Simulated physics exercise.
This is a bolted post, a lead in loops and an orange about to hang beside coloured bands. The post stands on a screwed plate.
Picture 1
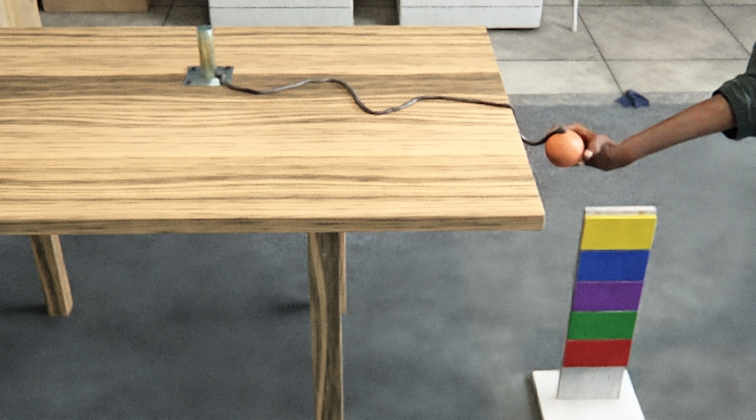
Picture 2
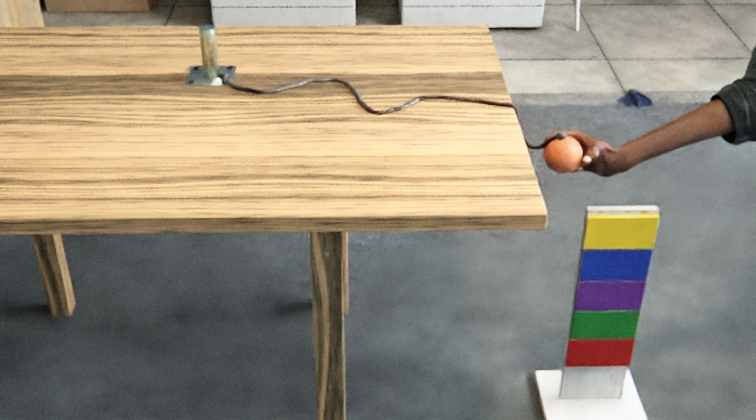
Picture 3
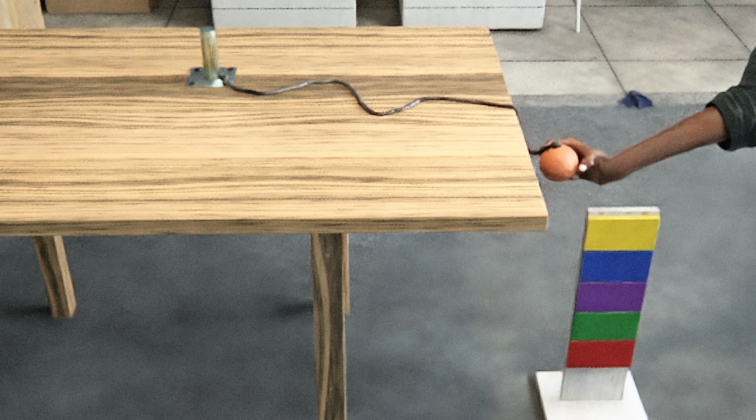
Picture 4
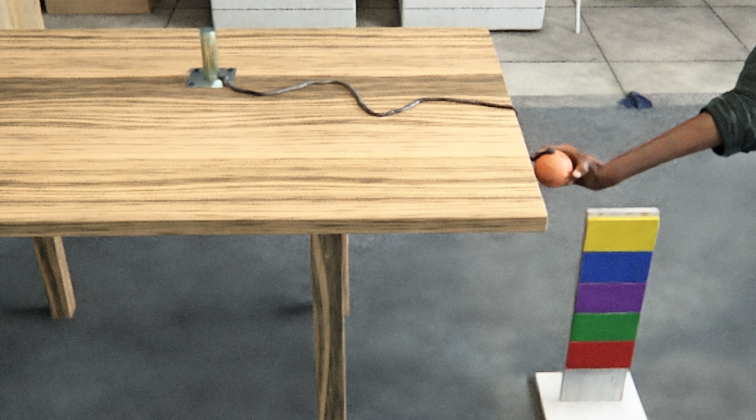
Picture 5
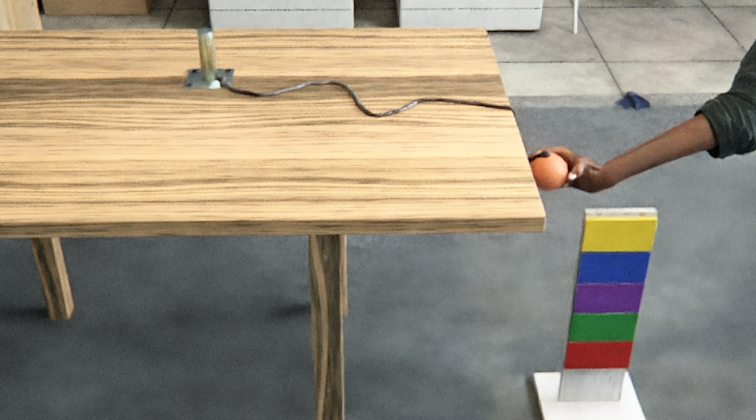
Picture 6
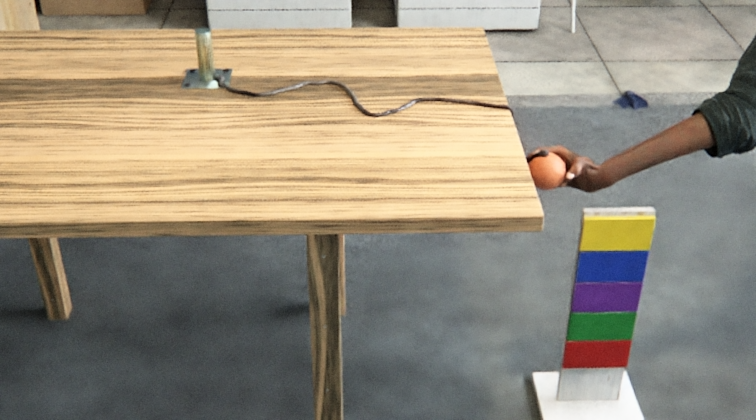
An orange ball on a dark cord, held by a hand reaching in from the right, starts just beyond a wooden table's edge. The hand lowers it slightly and shifts it left, bringing it close against the table edge, while the post and the striped coloured stand stay in place.
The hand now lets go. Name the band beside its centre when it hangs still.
Its centre hangs level with the blue band.
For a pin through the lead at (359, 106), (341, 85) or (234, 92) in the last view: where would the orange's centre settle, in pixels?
In that order: (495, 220), (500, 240) and (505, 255).
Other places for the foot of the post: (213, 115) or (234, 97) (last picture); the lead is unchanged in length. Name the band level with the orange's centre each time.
In that order: Purple; purple.
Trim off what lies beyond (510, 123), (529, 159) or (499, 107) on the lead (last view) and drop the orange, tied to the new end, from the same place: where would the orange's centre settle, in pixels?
Near (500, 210), (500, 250) and (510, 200).
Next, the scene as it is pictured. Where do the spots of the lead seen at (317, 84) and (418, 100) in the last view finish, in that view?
At (344, 90), then (503, 106).
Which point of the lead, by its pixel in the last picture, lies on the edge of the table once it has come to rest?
Near (425, 99).
A little later, orange near (528, 270); level with blue.
Next, orange near (470, 252); level with blue.
Later still, orange near (497, 265); level with blue.
When it is over, orange near (501, 265); level with blue. Its middle rests at the blue band.
